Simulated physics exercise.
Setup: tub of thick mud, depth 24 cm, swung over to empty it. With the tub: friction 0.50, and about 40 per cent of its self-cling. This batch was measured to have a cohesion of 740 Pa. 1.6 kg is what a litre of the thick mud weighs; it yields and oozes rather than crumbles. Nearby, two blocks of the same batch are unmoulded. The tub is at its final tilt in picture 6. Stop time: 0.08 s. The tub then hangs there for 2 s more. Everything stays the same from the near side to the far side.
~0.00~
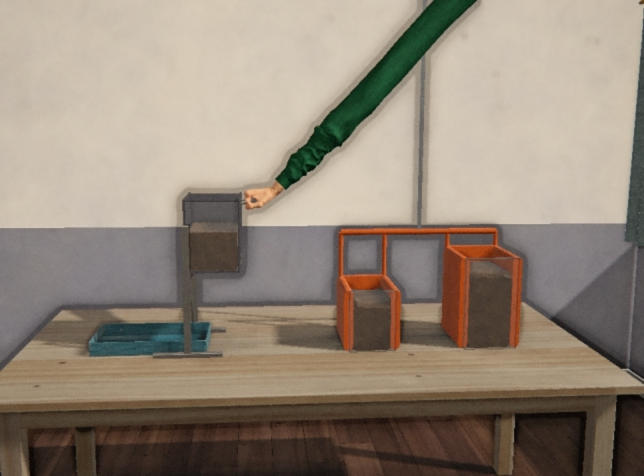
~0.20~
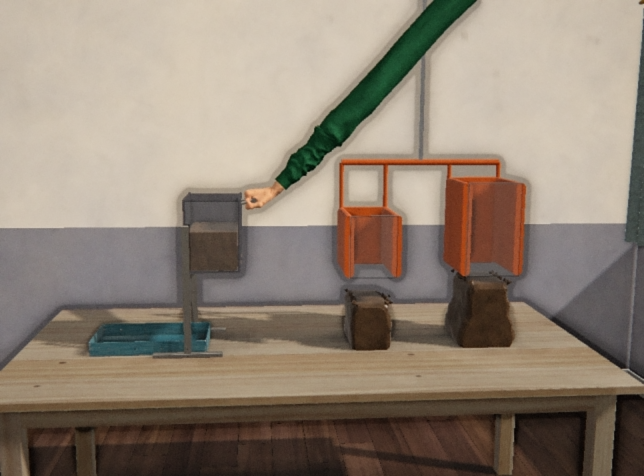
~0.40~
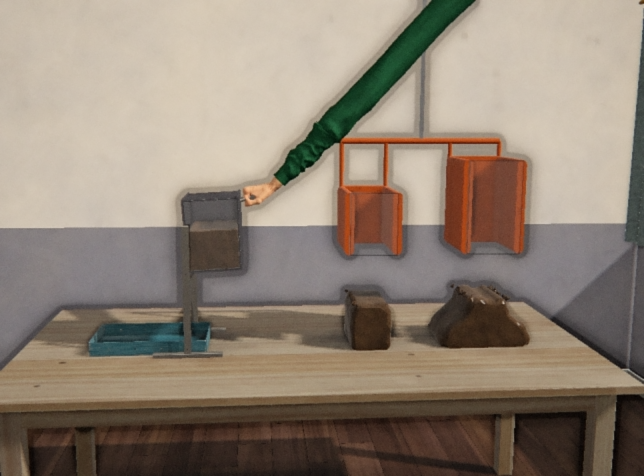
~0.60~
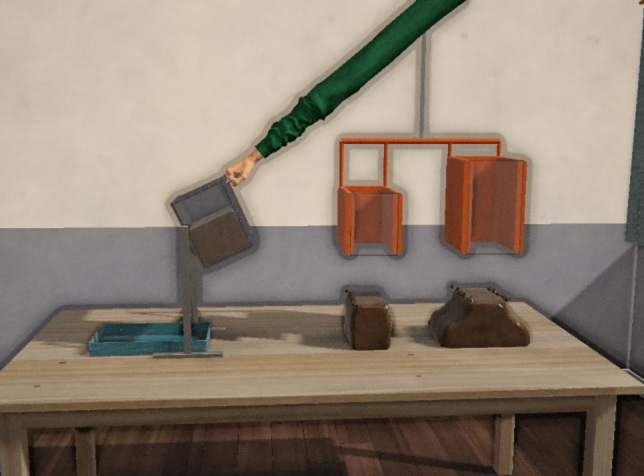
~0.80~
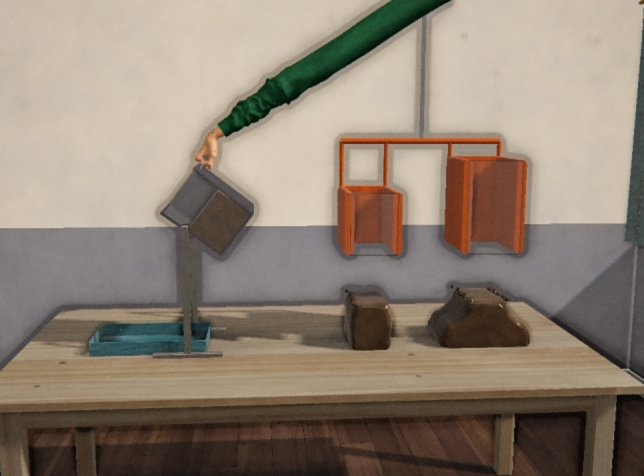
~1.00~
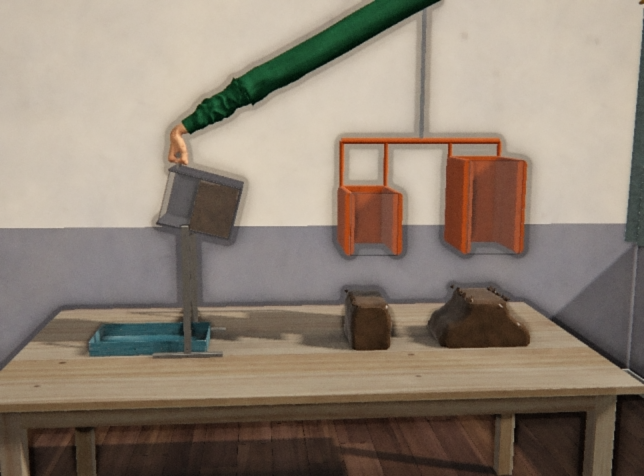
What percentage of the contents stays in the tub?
Near 100 %.
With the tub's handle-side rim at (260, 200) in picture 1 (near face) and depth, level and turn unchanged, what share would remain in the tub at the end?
In that case close to 100 %.
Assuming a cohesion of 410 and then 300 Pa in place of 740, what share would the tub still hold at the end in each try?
Respectively 100 % and 100 %.
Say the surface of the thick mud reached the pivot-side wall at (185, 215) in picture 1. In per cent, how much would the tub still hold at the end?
It would be close to 100 percent.
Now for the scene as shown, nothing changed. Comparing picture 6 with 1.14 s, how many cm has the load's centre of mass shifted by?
I'd estimate roughly 0 centimetres.
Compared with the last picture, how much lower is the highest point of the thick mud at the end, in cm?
0 cm.
By 1.14 s, the tub is at 76 degrees and holds 100 %.
By 1.31 s, the tub is at 76 degrees and holds 100 %.
By 1.48 s, the tub is at 76 degrees and holds 100 %.
By 1.65 s, the tub is at 76 degrees and holds 100 %.
By 3.00 s, at the end, the tub is at 76 degrees and holds 100 %.
